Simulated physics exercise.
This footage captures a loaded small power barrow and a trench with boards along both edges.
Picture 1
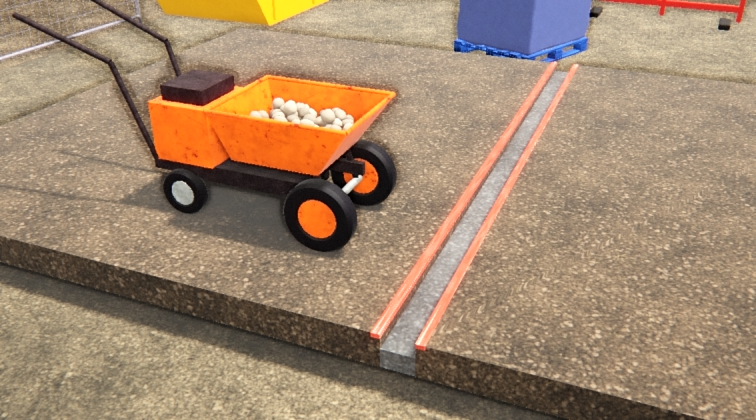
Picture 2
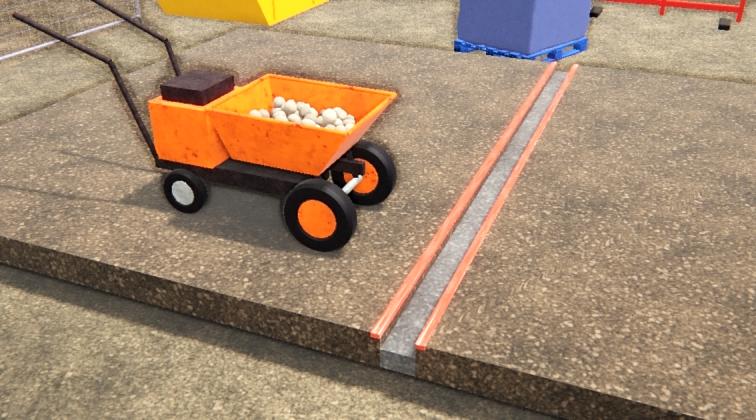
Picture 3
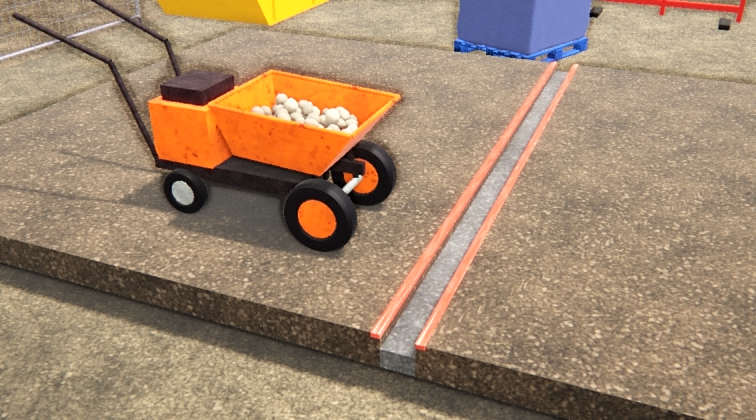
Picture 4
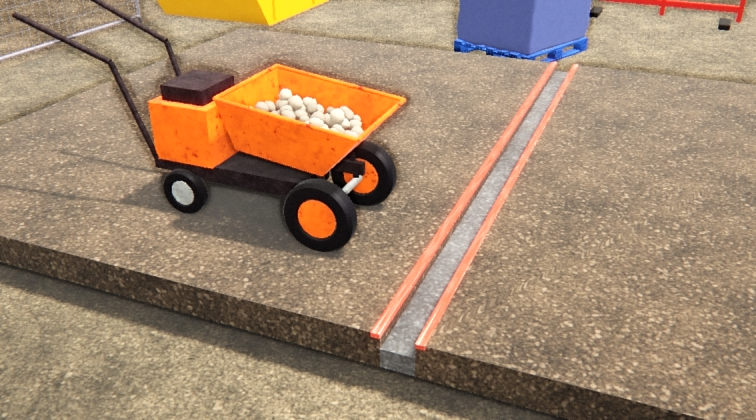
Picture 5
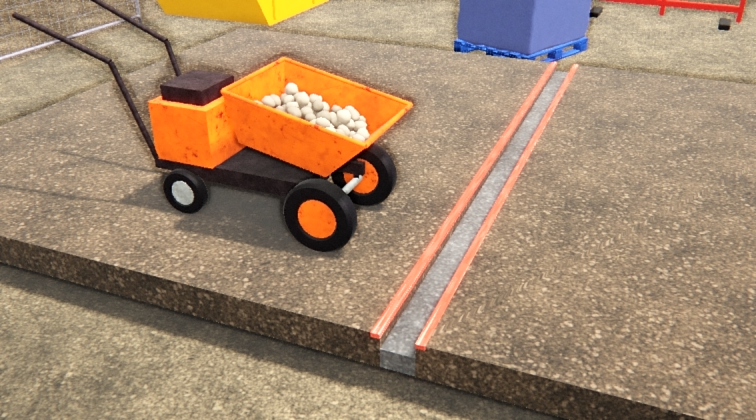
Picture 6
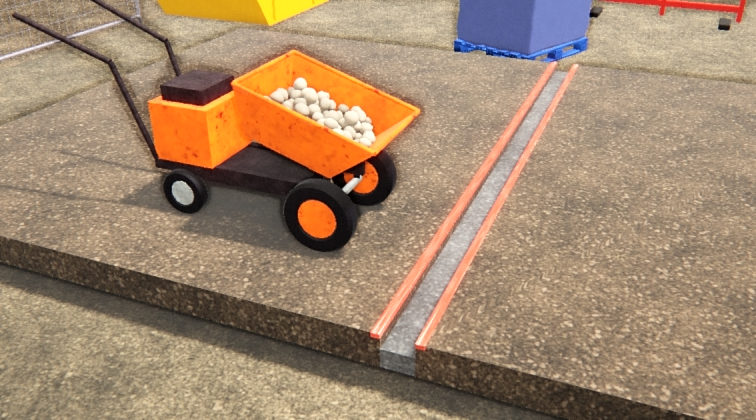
Orange power barrow loaded with pale pebbles standing still beside a board-edged trench, its skip slowly tilting forward to the right.
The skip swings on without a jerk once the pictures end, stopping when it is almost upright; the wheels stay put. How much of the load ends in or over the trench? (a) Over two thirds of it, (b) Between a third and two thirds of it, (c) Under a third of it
Between a third and two thirds of it.
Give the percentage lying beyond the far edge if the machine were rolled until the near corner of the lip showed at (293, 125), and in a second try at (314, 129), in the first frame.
It comes out near 0 in a hundred for the first and near 0 in a hundred for the second.
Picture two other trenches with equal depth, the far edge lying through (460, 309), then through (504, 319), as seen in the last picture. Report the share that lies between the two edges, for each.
About 70 %, then 90 %.
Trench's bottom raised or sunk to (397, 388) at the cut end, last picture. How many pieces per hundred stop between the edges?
I'd say around 90 in a hundred.
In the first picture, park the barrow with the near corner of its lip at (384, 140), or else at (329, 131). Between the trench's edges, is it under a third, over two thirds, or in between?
At the first place the answer is under a third, and at the second it is the middle third.
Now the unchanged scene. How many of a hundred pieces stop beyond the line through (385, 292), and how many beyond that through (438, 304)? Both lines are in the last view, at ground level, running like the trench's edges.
Respectively 80 and 20 percent.
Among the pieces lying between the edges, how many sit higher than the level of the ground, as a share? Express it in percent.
Share: Around 55 %.
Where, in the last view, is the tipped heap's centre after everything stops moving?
Close to (457, 243) in the last picture.
Soon after the last picture, skip tipped steeply; all in the skip.
A little later, skip tipped right over; most in the skip; a stray few short of the trench; a small part in or heaped over the trench; a stray few beyond it.
Later still, skip tipped right over; about a quarter in the skip; a small part short of the trench; about half in or heaped over the trench; about a quarter beyond it.
At rest, skip tipped right over; about a quarter in the skip; a small part short of the trench; about half in or heaped over the trench; about a quarter beyond it.
